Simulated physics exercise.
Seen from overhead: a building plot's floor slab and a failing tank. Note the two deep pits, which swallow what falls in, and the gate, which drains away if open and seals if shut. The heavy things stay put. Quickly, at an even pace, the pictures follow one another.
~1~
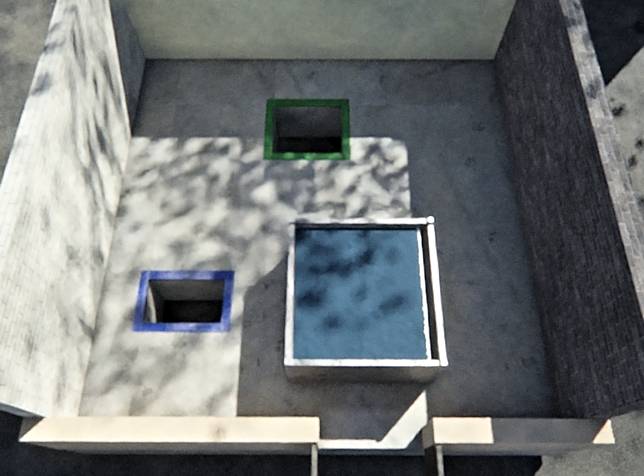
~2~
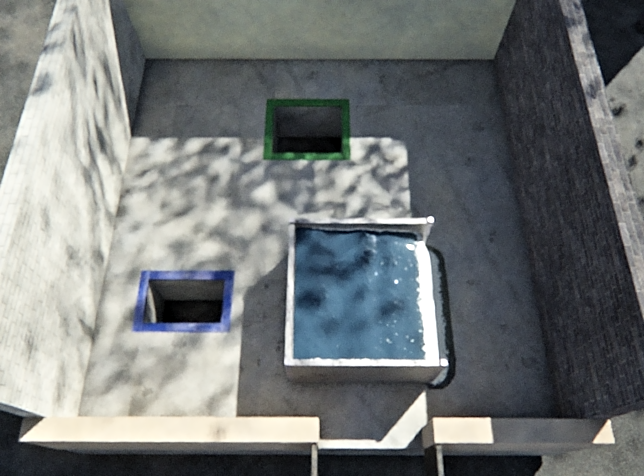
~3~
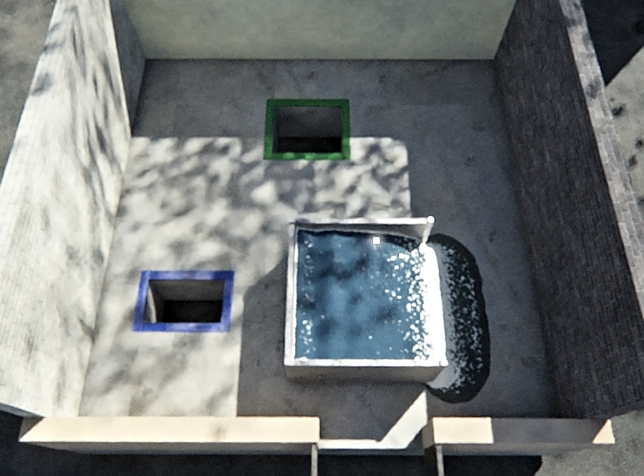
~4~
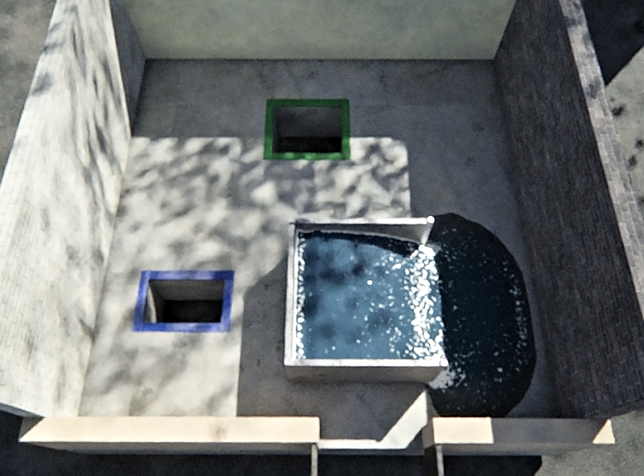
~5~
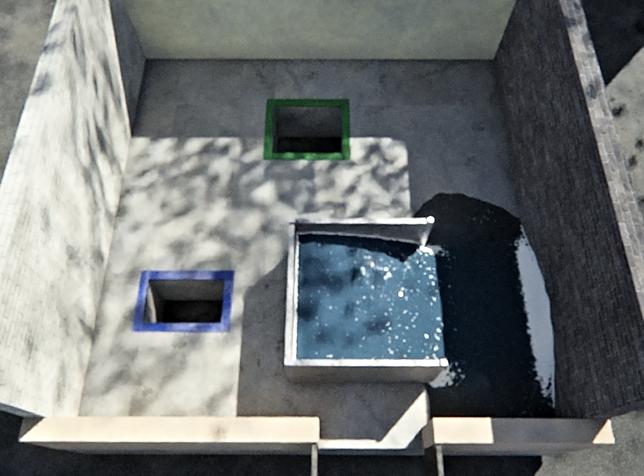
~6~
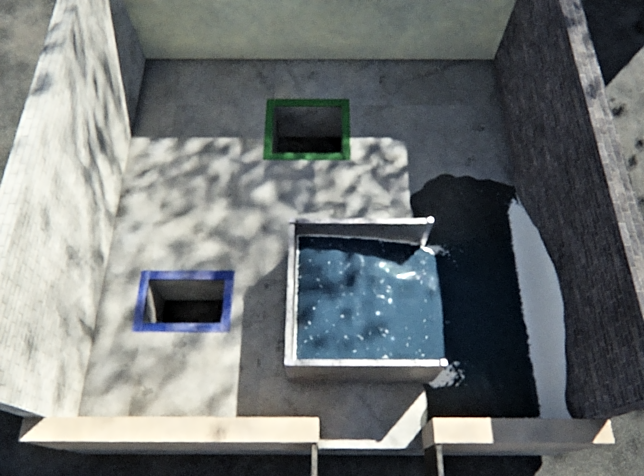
On a walled concrete slab with a blue-edged pit and a green-edged one, an open water tank gave way along its right side, and water poured out, spreading in a dark pool to the right-hand wall.
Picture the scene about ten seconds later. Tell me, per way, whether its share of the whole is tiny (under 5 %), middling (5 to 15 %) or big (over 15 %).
At the end, the gate ends up with a share within five to fifteen per cent, the green pit ends up with a share topping fifteen per cent, the blue pit ends up with a share within five to fifteen per cent.
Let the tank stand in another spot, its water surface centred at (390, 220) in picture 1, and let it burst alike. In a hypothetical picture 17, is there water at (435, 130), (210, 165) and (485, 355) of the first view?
Taking them as they were asked, they come out soaked, bone dry, soaked.
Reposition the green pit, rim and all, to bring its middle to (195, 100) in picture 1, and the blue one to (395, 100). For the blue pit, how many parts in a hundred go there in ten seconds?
Note: Blue pit, 30 percent.
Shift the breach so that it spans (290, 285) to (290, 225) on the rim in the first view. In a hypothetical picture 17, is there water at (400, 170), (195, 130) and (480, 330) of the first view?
Spot by spot: Unaffected, then soaked through, then unaffected.
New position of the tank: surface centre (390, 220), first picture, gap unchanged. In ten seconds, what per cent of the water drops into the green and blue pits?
Tally in per cent - green pit 20; blue pit 15.
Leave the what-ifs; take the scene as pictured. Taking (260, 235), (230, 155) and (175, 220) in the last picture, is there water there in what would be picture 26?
In turn: Dry, free of water, dry.
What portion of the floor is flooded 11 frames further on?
Estimated share: Around 40 %.
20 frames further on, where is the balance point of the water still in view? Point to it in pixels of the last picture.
That puts it at around (400, 239).
A moment on, water covers 20 % of the floor; the gate 0 %, the green pit 0 %, the blue pit 0 %.
Next, water covers 40 % of the floor; the gate 1 %, the green pit 0 %, the blue pit 0 %.
Then, water covers 60 % of the floor; the gate 4 %, the green pit 1 %, the blue pit 0 %.
Later, water covers 75 % of the floor; the gate 6 %, the green pit 9 %, the blue pit 2 %.
In the end, water covers 95 % of the floor; the gate 8 %, the green pit 20 %, the blue pit 9 %.
